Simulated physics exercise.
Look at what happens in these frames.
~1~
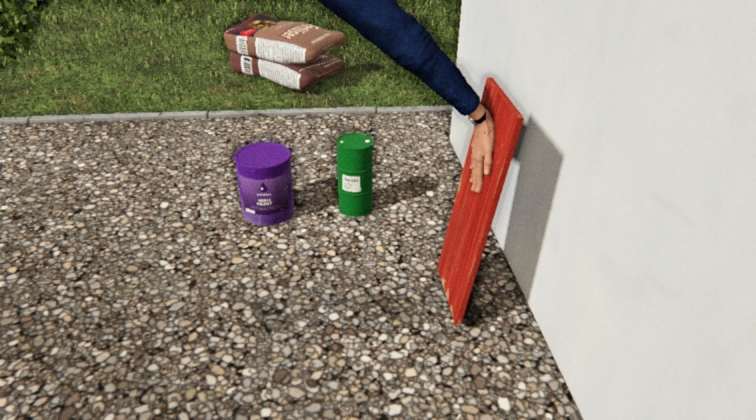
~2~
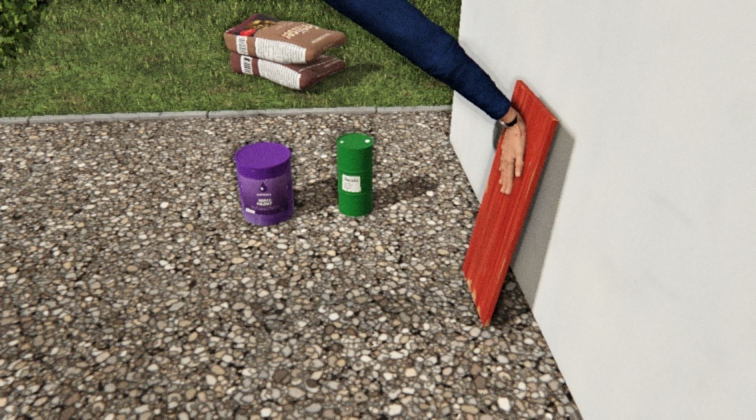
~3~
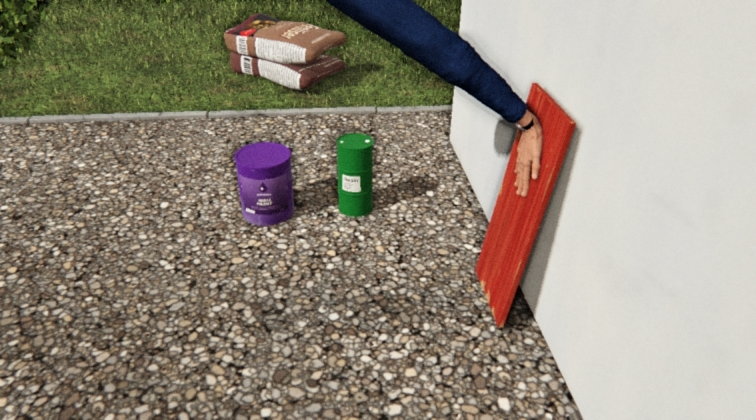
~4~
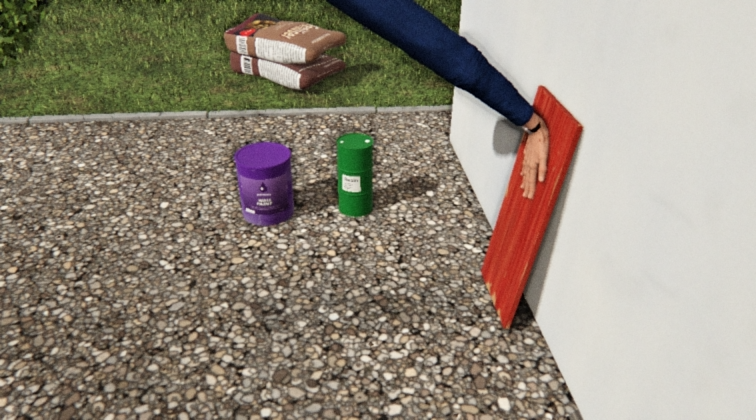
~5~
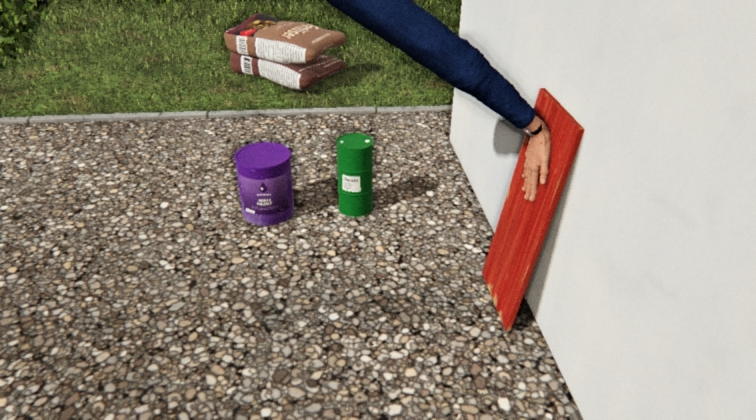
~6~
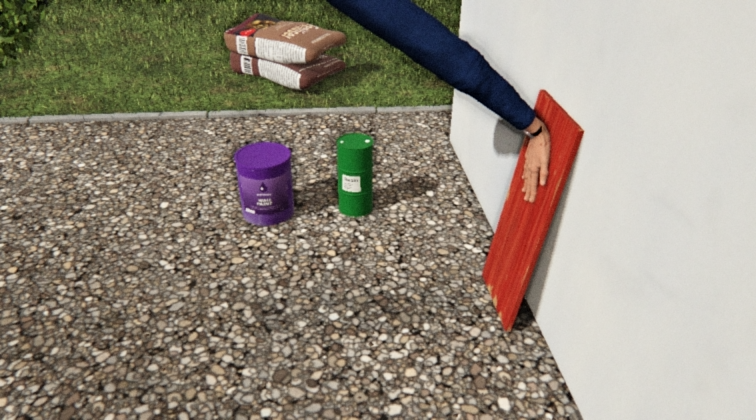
An arm in a dark blue sleeve reaches in from the top, its hand on a red board beside a pale wall at right, seen from slightly above on a pebbled surface. A purple tub and a green canister stand near the centre, with stacked brown bags on the grass behind. The hand moves the board a short way right, slowing until both are still, while the view stays fixed.
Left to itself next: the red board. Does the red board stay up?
The lean lasts.
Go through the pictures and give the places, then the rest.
The first frame shows not yet at the wall; red board (473, 206); green canister (355, 176).
The second frame shows not yet at the wall; red board (502, 207); green canister (355, 176).
The third frame shows not yet at the wall; red board (517, 209); green canister (355, 176).
The fourth frame shows not yet at the wall; red board (524, 212); green canister (355, 176).
The fifth frame shows propped up under the hand; red board (525, 213); green canister (355, 176).
The sixth frame shows propped up under the hand; red board (525, 215); green canister (355, 176).
Then, 0.40 s after the last picture, nothing has stirred.
Then, 0.90 s after the last picture, red board resting near (525, 215).
At rest, all 3 in place. Seen from the same camera at the end, red board near (525, 215). The board holds.
